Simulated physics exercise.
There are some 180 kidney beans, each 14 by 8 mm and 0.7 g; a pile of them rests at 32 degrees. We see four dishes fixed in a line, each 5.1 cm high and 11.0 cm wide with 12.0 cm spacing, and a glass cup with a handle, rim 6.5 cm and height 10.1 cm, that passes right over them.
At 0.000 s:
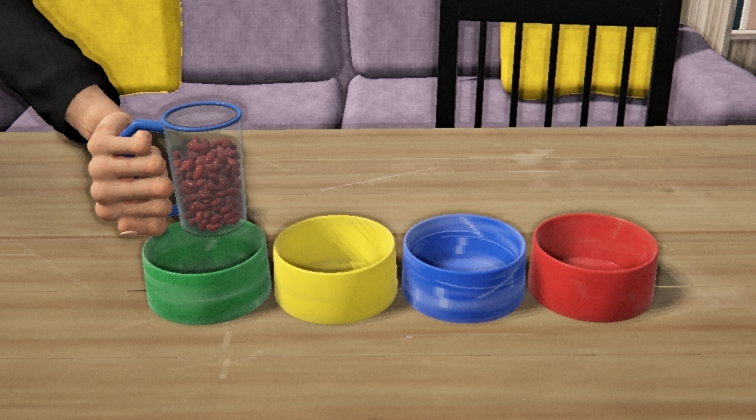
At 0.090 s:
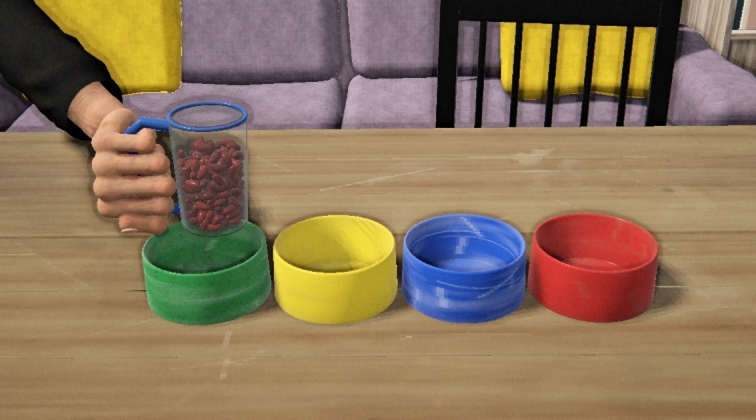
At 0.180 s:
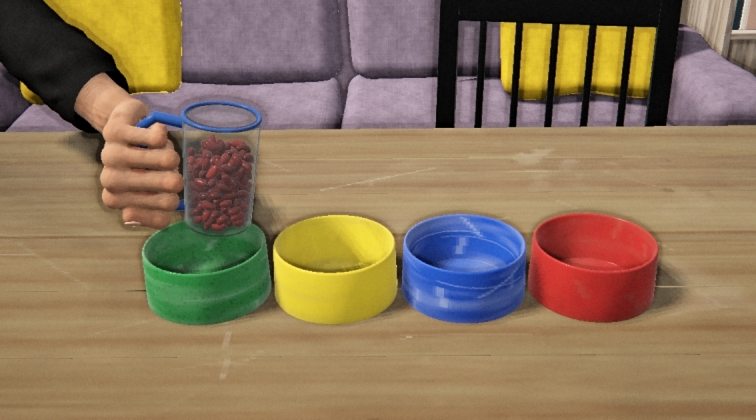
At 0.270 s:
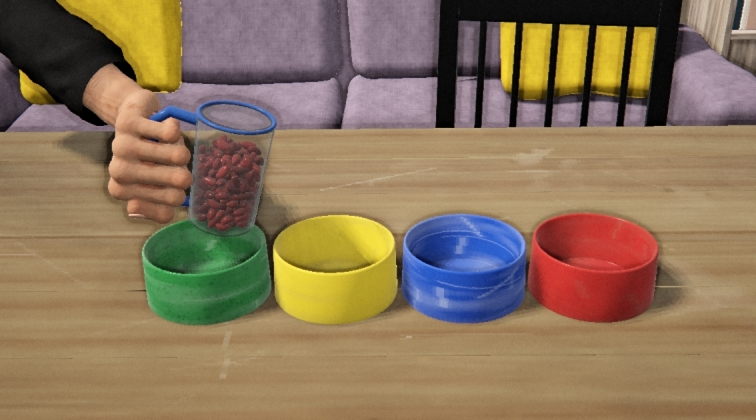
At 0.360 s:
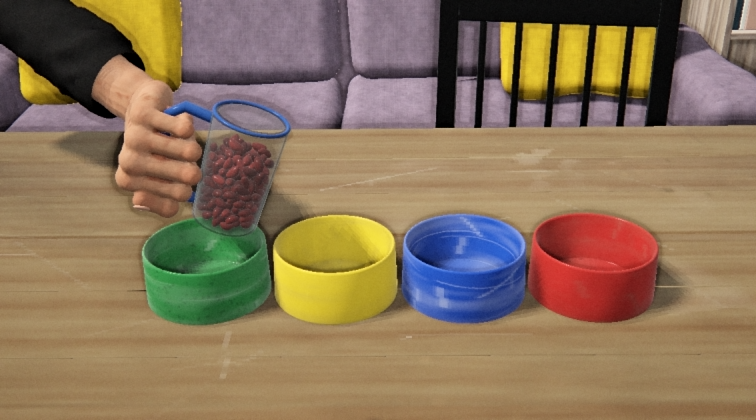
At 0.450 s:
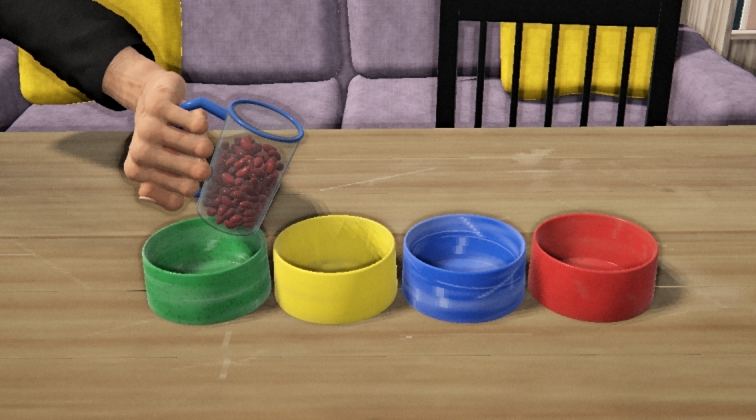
At a wooden table, a hand tilting a clear cup of red beans rightward above a row of four coloured dishes.
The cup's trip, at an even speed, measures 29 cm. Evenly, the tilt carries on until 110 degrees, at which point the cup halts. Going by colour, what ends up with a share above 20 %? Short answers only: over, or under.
At the end, red: Probably a fifth or fewer of the pieces land there, blue: Probably more than a fifth of the pieces land there, green: Probably a fifth or fewer of the pieces land there, yellow: Probably a fifth or fewer of the pieces land there, counter: Probably a fifth or fewer of the pieces land there.
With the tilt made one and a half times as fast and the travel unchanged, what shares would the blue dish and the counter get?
Then blue ends at 80 and the counter at 10.
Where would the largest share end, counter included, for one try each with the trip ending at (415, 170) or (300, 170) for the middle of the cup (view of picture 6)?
Blue, then yellow.
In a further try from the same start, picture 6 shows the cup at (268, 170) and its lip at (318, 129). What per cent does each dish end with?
The red dish keeps 100, the blue dish 0, the green dish 0 and the yellow dish 0.
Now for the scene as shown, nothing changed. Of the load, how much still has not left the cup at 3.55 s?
I'd say close to 0 per cent.
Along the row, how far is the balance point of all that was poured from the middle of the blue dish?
Some 3 cm in the +x direction.
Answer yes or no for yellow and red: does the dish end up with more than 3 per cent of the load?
Note - yellow negative, red affirmative.
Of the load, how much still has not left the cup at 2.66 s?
10 %.
After 1.78 s, tilt 108 degrees; cup holds 95 %, blue 5 %.
After 2.66 s, tilt 110 degrees; cup holds 10 %, blue 90 %.
Then, at 3.55 s, tilt 110 degrees; cup holds 0 %, red 10 %, blue 85 %.
In the end, at 3.8 s, red 10 %, blue 85 %, green 0 %, yellow 0 %, counter 5 %.
